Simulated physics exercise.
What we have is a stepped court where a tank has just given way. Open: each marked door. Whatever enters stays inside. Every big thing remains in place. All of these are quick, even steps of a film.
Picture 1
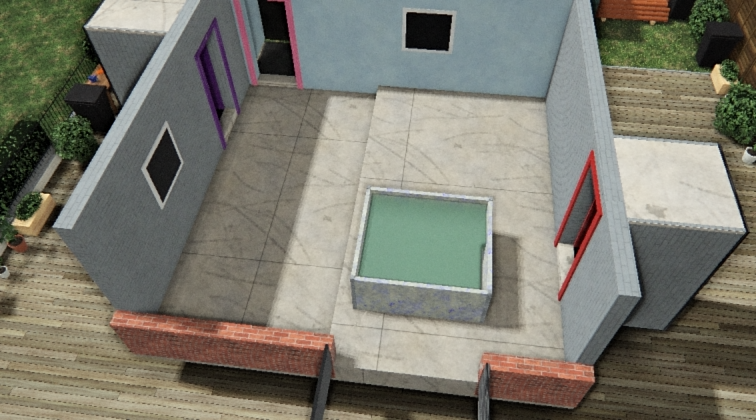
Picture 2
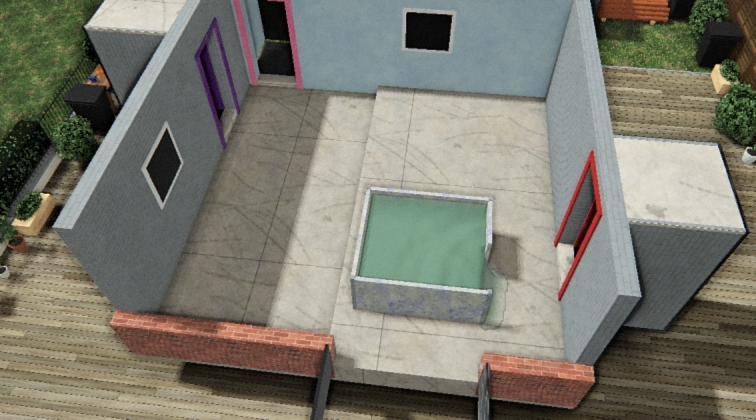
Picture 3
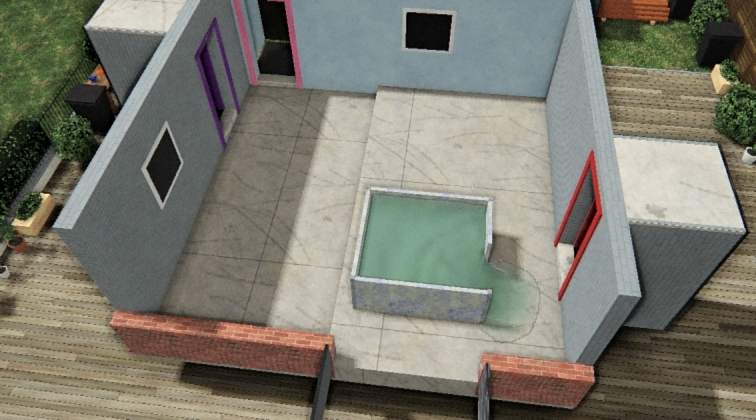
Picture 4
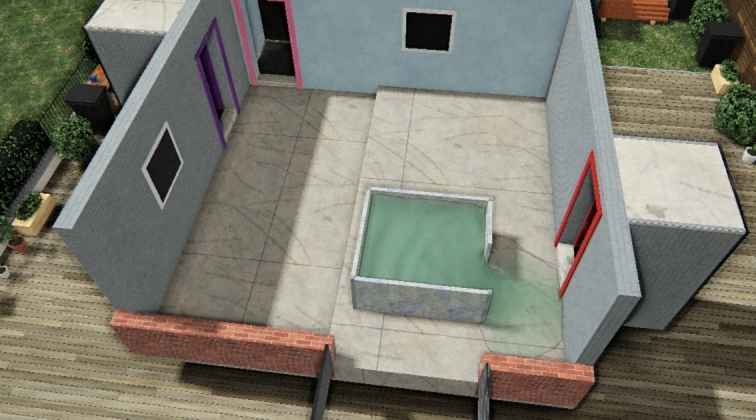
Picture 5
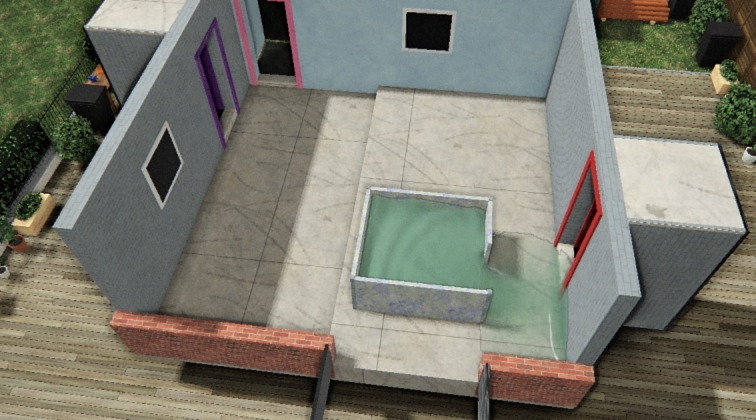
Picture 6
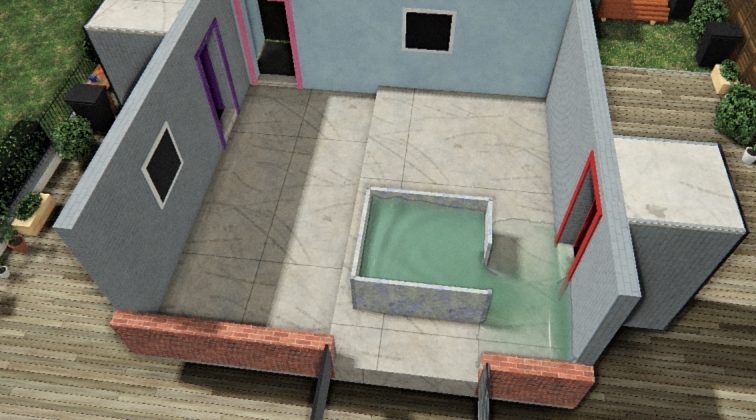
The clip shows a roofless, grey-walled court with a tank of still green water, which then pours through a gap in the tank's right side, spreads across the pale floor to the right-hand wall and runs along it.
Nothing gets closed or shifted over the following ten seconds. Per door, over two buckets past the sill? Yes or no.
Pink door no, purple door no, red door yes.
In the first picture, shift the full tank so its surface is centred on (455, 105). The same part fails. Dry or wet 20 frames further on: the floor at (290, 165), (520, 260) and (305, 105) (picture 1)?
Result: Spared; inundated; inundated.
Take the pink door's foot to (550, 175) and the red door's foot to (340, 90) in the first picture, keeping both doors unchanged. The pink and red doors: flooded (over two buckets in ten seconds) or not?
Well, the pink door comes up short while the red door comes up short.
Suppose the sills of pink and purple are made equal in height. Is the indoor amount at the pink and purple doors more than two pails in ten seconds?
After the swap, the pink door falls short and the purple door falls short.
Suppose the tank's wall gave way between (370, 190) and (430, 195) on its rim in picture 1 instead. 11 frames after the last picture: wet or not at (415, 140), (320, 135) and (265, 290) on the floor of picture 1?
Soaked, soaked, untouched.
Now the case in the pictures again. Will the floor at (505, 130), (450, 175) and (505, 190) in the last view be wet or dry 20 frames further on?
Point 1: Drenched; point 2: Drenched; point 3: Drenched.
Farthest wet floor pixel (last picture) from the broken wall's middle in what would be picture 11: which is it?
The front should reach about (547, 151).
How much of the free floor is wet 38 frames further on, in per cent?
Around 80 in a hundred.
A moment on, water covers 10 % of the floor; the pink door not reached, the purple door not reached, the red door over two buckets in.
Next, water covers 30 % of the floor; the pink door not reached, the purple door not reached, the red door far over two buckets in.
Then, water covers 50 % of the floor; the pink door not reached, the purple door not reached, the red door far over two buckets in.
Later, water covers 80 % of the floor; the pink door wet at the sill, nothing in, the purple door wet at the sill, nothing in, the red door far over two buckets in.
In the end, water covers 85 % of the floor; the pink door under two buckets in, the purple door wet at the sill, nothing in, the red door far over two buckets in.
